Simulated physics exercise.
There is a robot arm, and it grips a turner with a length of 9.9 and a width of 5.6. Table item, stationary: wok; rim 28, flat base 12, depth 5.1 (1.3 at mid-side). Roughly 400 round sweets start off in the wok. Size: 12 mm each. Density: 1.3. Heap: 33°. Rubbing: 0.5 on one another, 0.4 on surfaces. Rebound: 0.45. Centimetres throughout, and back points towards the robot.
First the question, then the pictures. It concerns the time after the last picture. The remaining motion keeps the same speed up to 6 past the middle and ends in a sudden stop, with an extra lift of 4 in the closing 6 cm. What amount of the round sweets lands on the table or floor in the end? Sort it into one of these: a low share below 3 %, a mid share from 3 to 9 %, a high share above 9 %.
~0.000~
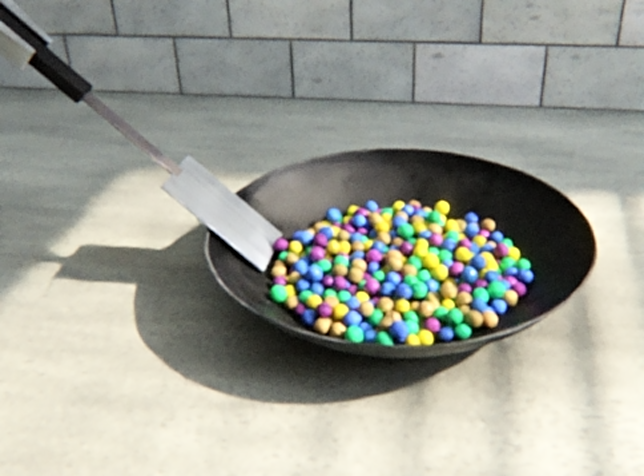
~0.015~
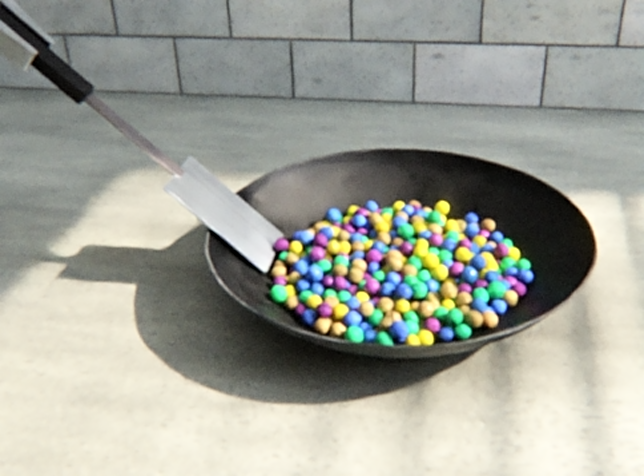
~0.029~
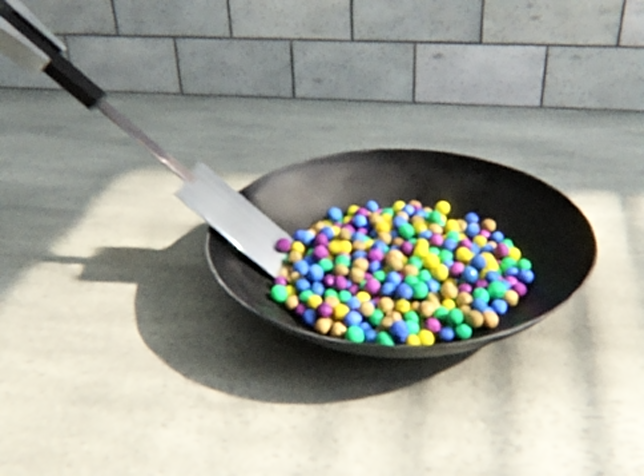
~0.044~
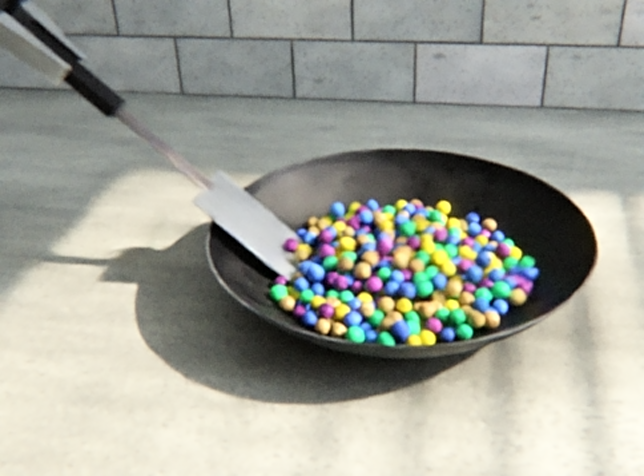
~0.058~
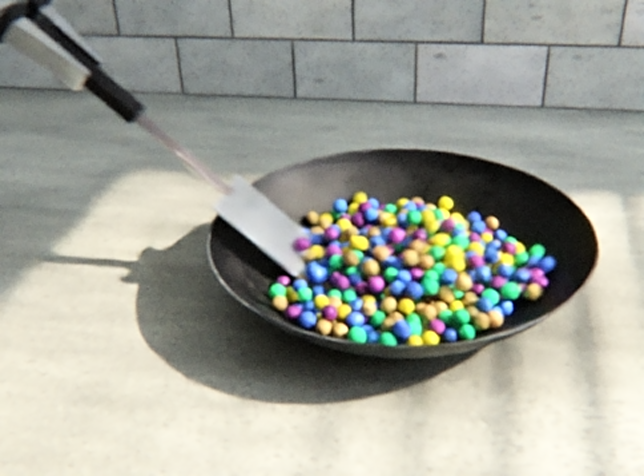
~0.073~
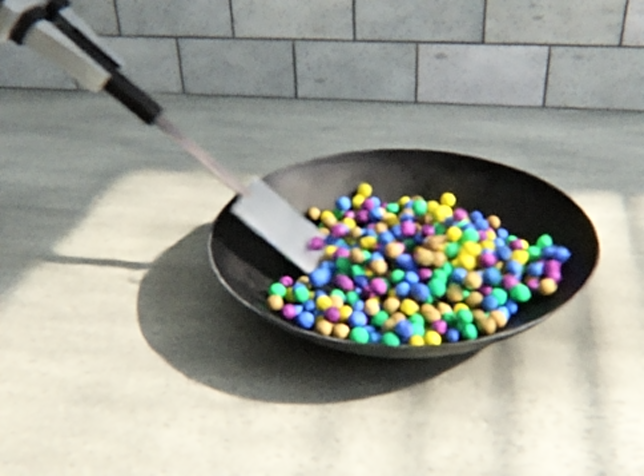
A mid share, from 3 to 9 %.
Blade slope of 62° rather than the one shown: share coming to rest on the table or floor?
Somewhere around 5 per cent would end on the table or floor.
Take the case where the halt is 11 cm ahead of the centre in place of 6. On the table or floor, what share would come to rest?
About 20 %.
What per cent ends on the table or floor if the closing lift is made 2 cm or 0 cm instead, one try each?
First try around 0 percent, second try around 0 percent.
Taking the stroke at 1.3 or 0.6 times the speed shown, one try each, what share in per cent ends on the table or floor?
About 5 and 0 per cent.
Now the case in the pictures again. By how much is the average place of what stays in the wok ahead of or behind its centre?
It sits some 3.5 centimetres ahead of centre.
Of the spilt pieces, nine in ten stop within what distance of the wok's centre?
Roughly 55 cm.
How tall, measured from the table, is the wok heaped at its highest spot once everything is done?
It reaches roughly 5.5 cm.
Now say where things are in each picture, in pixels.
The first frame shows turner top edge at (175, 170), sloping 43°; upper third of the load around (394, 260), from x 280 to 525, top at y 205; 404 in the wok.
The second frame shows turner top edge at (177, 172), sloping 43°; upper third of the load around (394, 260), from x 280 to 525, top at y 205.
The third frame shows turner top edge at (188, 177), sloping 43°; upper third of the load around (395, 262), from x 280 to 525, top at y 210.
The fourth frame shows turner top edge at (206, 185), sloping 43°; upper third of the load around (398, 259), from x 280 to 530, top at y 205.
The fifth frame shows turner top edge at (225, 190), sloping 43°; upper third of the load around (410, 258), from x 275 to 545, top at y 200.
The sixth frame shows turner top edge at (244, 193), sloping 43°; upper third of the load around (422, 256), from x 275 to 560, top at y 190; 404 in the wok.
After 0.11 s, sloping 43°, highest piece 6 above the table; 404 in the wok.
After 0.14 s, sloping 43°, highest piece 6 above the table; 404 in the wok.
After 0.36 s, sloping 43°, highest piece 5 above the table; 383 in the wok, 20 on the table or floor, 1 on the blade or in flight.
After 1.41 s, sloping 43°, highest piece 5 above the table; 383 in the wok, 21 on the table or floor.
At rest, 383 in the wok, 21 on the table or floor. That is 5 % on the table or floor.
